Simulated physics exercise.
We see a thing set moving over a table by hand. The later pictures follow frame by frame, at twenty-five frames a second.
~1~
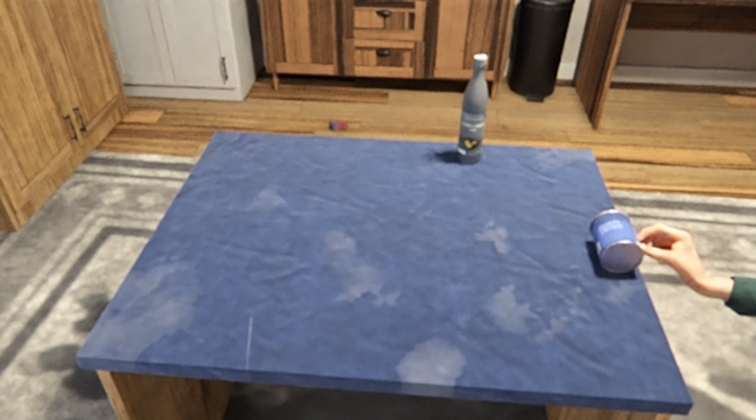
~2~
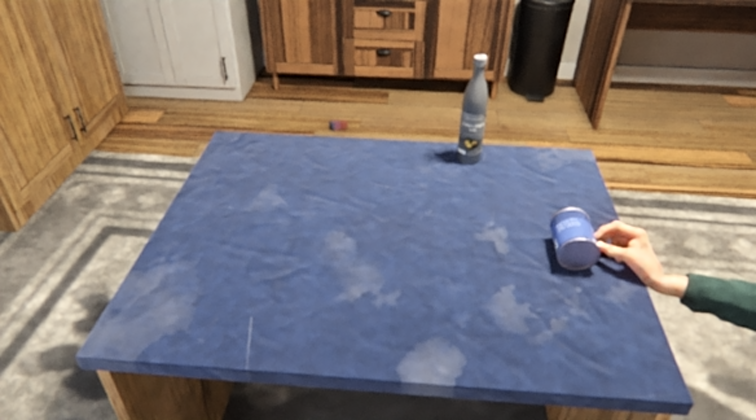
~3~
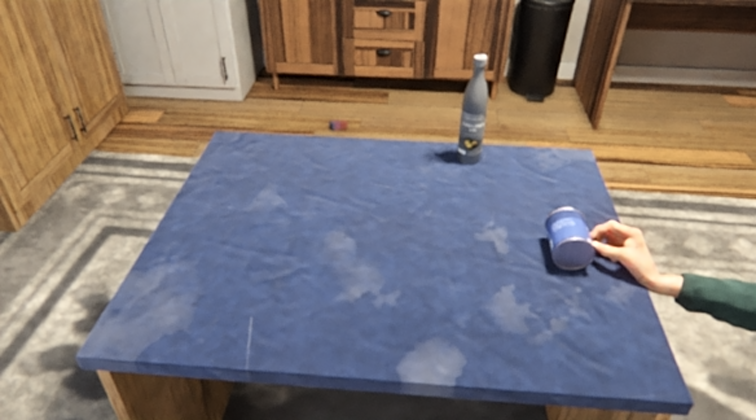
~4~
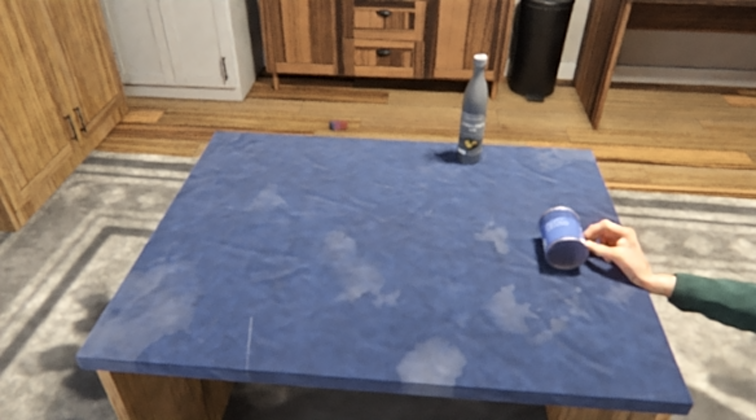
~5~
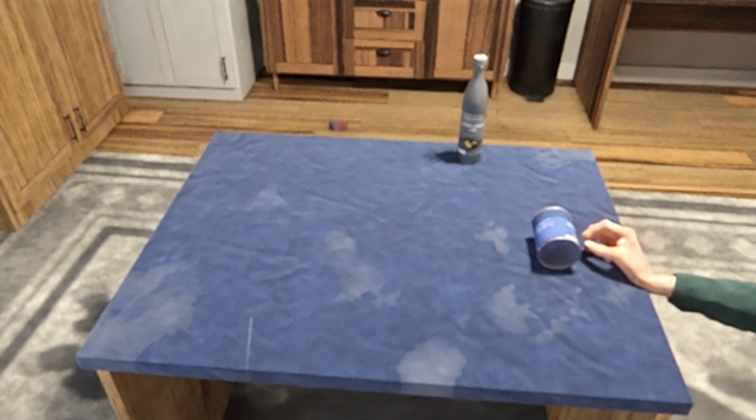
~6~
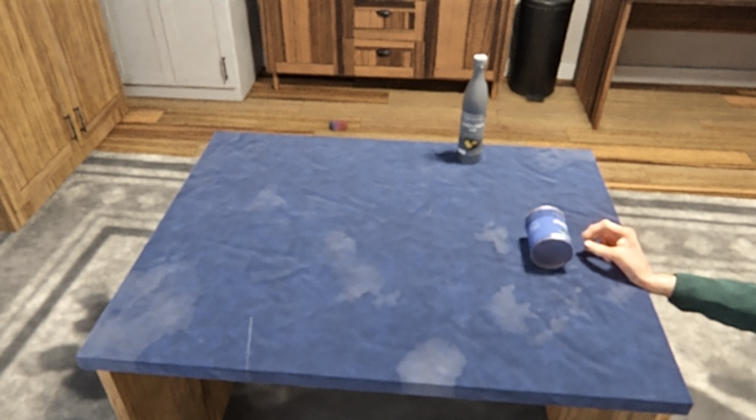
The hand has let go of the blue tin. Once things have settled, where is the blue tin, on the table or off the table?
The blue tin stays on the table.
Then, 0.20 s on from there, blue tin shifted about its own width near (517, 236).
Then, 0.70 s on from there, blue tin shifted well along near (467, 233).
Then, 2.70 s on from there, blue tin shifted well along near (457, 232).
Then, 5.30 s on from there, blue tin resting near (457, 232).
In the end, moved from the start, blue tin. At the end, from the last picture's camera, blue tin near (457, 232).
